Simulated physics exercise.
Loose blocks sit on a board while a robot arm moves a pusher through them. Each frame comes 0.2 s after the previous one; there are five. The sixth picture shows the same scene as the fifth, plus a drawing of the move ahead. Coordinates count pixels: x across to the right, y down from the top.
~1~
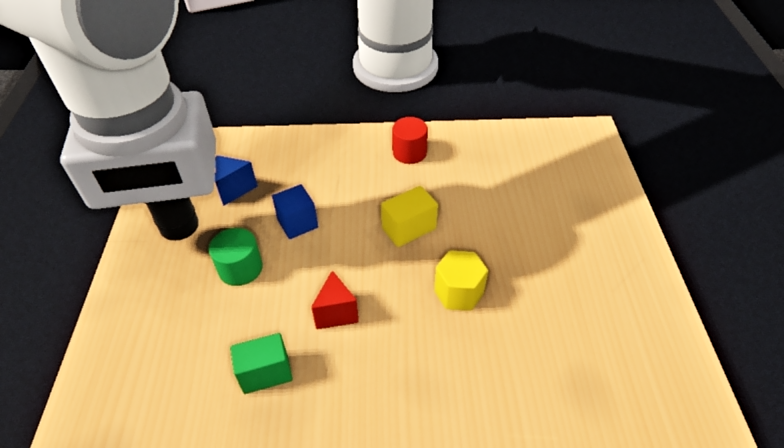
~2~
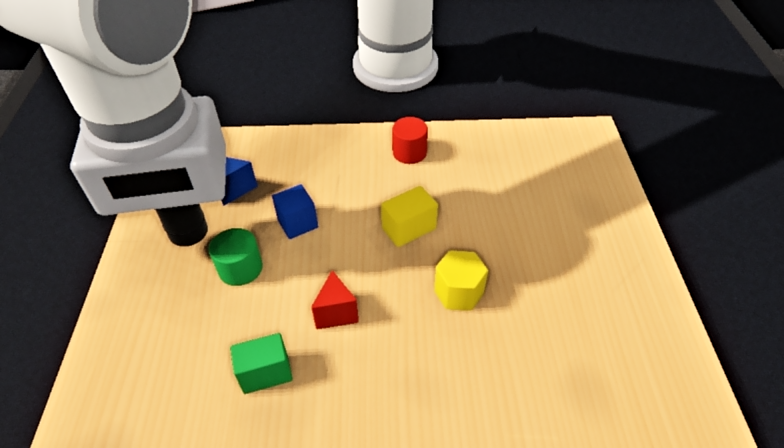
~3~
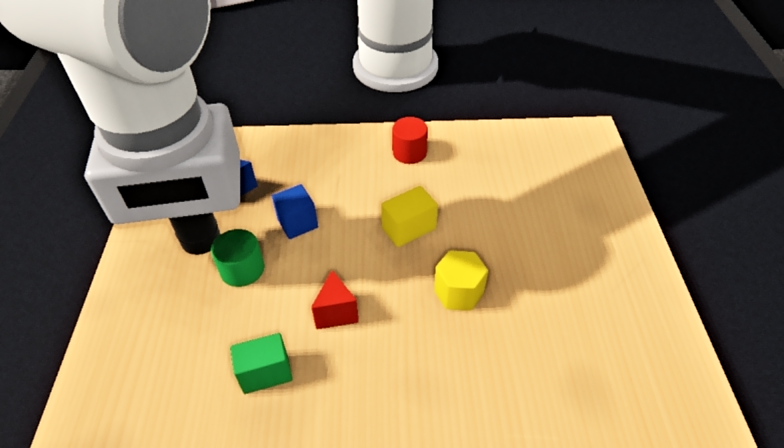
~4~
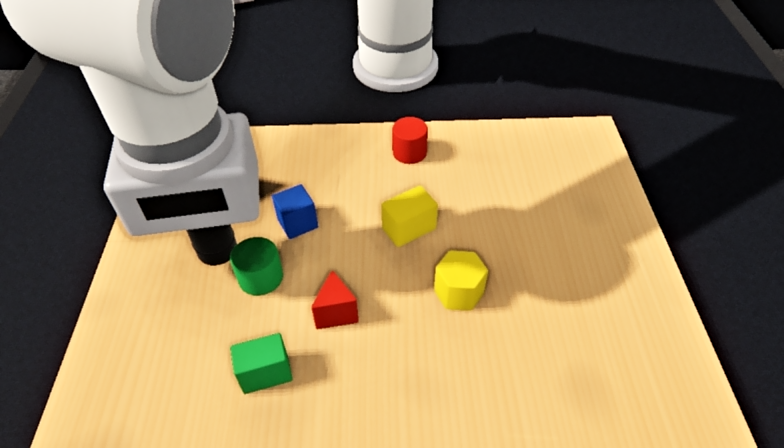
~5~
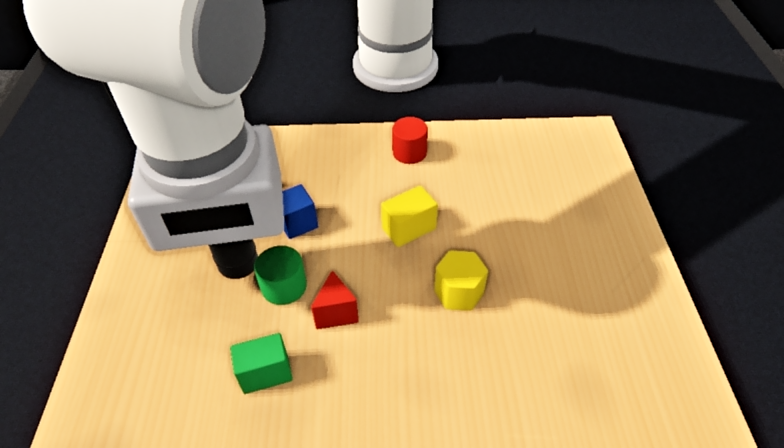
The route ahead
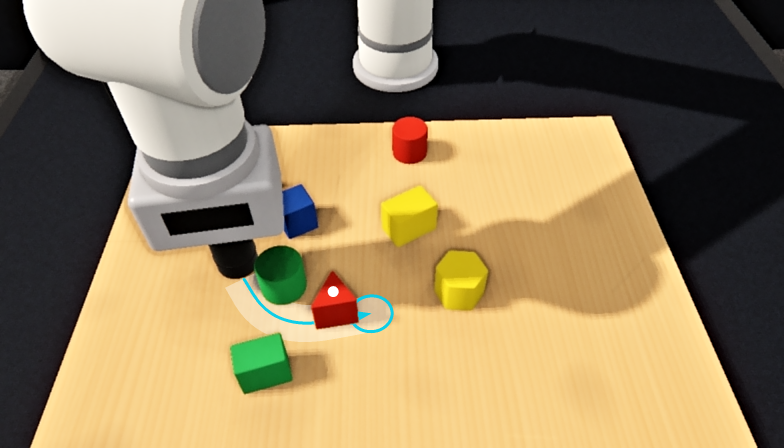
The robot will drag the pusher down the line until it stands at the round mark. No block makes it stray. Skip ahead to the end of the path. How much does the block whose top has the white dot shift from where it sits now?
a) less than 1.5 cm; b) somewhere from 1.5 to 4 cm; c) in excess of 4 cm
My answer is option c.
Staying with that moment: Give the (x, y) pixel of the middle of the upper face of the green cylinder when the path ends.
The green cylinder ends near (372, 253).
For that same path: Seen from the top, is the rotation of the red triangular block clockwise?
My answer is yes.
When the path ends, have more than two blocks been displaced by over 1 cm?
I expect not.
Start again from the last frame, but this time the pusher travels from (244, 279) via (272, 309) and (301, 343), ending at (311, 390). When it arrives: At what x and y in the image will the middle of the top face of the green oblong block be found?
It will likely be found at (263, 376).
Path on the board, from (244, 279) via (270, 312) and (319, 322), ending at (371, 313); the dot is on the red triangular block.
What follows on the original path. One third of the way, pusher at (265, 298); green cylinder at (308, 275); red triangular block at (338, 292), turned 15° clockwise.
Two thirds of the way, pusher at (317, 308); green cylinder at (344, 268); red triangular block at (364, 296), turned 30° clockwise.
At the end, pusher at (370, 299); green oblong block in place; green cylinder at (372, 253); red triangular block at (419, 291), turned 40° clockwise.
